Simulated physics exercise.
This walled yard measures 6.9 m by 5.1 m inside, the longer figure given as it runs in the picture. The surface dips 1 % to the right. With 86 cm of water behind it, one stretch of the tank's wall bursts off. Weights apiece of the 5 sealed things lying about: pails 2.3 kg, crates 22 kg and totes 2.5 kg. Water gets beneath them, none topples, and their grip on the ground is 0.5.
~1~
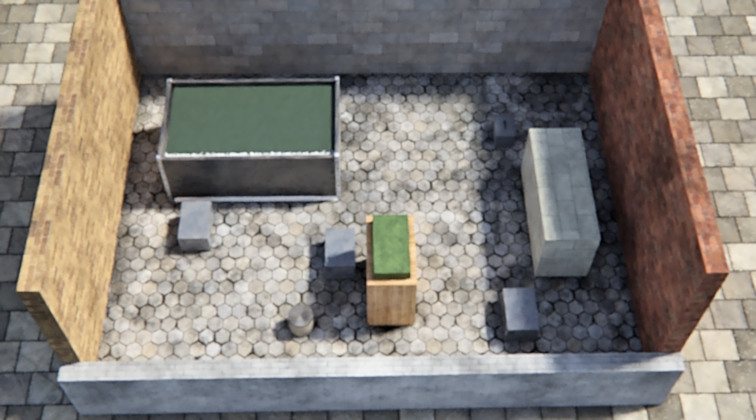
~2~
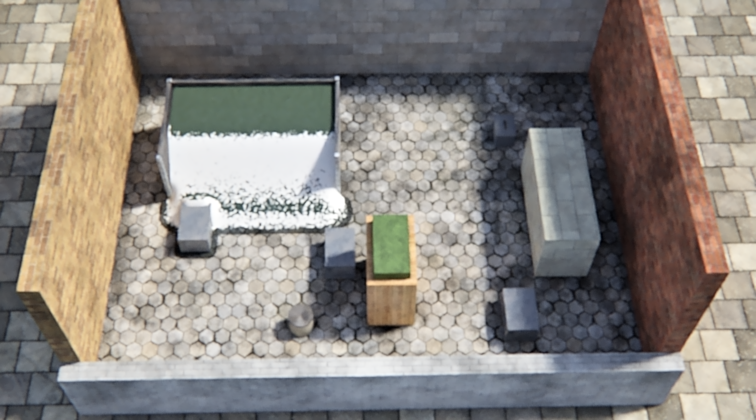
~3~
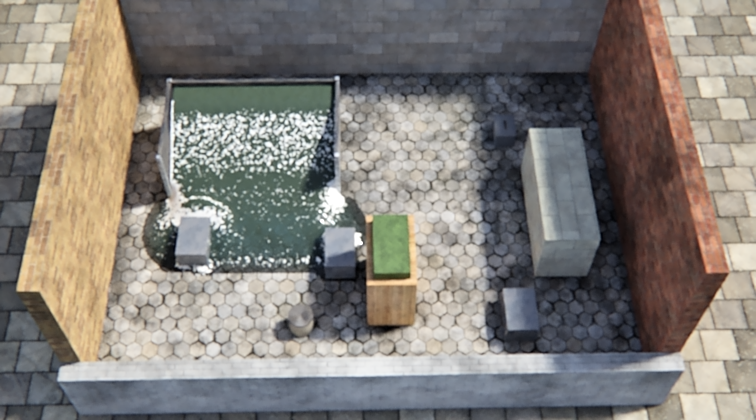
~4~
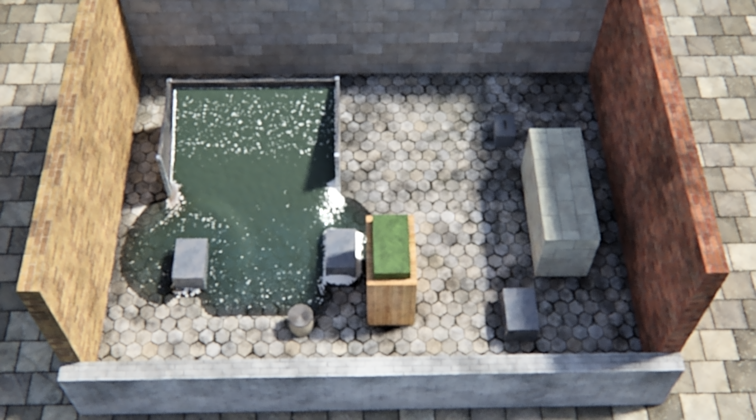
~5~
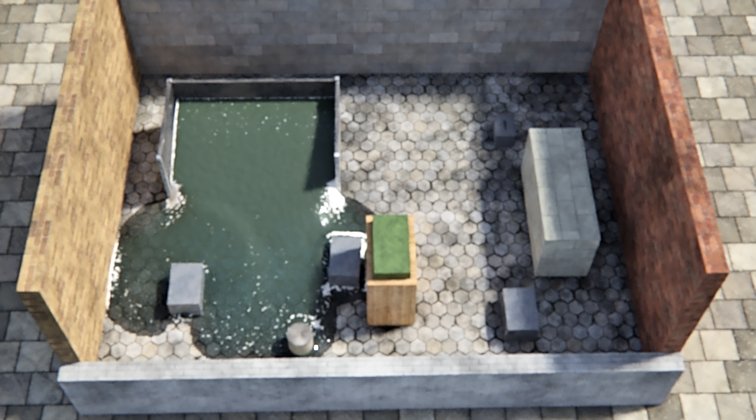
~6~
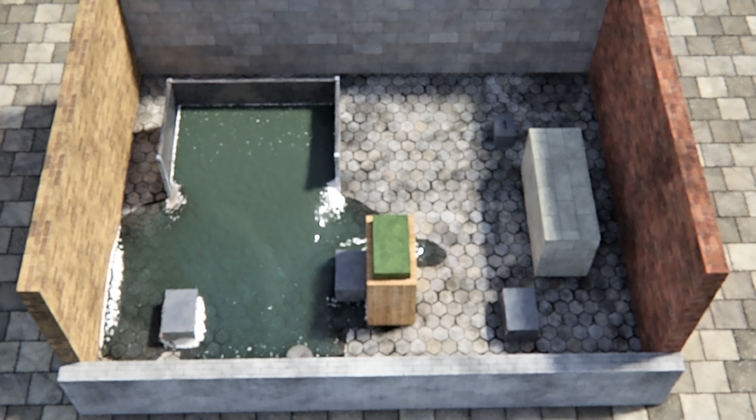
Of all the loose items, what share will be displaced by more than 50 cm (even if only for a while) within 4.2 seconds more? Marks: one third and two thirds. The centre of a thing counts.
That comes to at least two thirds.
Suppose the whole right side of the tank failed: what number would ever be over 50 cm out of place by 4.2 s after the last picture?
In that case 3 of them.
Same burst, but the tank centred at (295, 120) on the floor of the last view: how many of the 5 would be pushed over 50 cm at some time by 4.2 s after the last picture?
Then 5.
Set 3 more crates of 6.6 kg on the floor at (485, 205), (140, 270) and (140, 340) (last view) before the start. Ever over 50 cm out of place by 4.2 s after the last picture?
In turn: Over, over, past it.
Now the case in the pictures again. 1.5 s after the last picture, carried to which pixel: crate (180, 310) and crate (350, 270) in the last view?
Near (123, 283) and (477, 334).
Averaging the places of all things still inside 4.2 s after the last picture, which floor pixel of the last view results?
At about (470, 214).
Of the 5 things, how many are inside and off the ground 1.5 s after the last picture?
2 of them.
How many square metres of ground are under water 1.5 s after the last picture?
Roughly 19 m2.
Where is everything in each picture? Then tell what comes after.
The first frame shows a crate at (194, 220), on the bottom; a pail at (300, 315) rests on the ground; 3.0 m2 under water; 0 of 5 have shifted.
The second frame shows a crate at (194, 221) rests on the ground; a pail at (300, 315), on the bottom; 4.4 m2 under water; 0 of 5 have shifted.
The third frame shows a crate at (193, 235), on the bottom, 26 cm from its start; a pail at (300, 315), on the bottom; water covers 6.1 m2; 1 of 5 have shifted.
The fourth frame shows a crate at (189, 258) rests on the ground, 61 cm from its start; a pail at (300, 315) rests on the ground; water covers 8.3 m2; 1 of 5 have shifted.
The fifth frame shows a crate at (185, 283), on the bottom, 98 cm from its start; a pail at (300, 334), on the bottom, 27 cm from its start; 10.3 m2 under water; 3 of 5 have shifted.
The sixth frame shows a crate at (179, 310) rests on the ground, 137 cm from its start; a pail at (299, 357) floats, 59 cm from its start; water covers 12.0 m2; 3 of 5 have shifted.
Then, 0.4 s after the last picture 3 of 5 are over 50 cm from their spots; 1 afloat.
Then, 1.5 s after the last picture 3 of 5 are over 50 cm from their spots; 2 afloat.
Then, 2.8 s after the last picture 4 of 5 are over 50 cm from their spots; 2 afloat.
Then, 4.2 s after the last picture 5 of 5 are over 50 cm from their spots, and 5 have been at some point; 2 afloat.
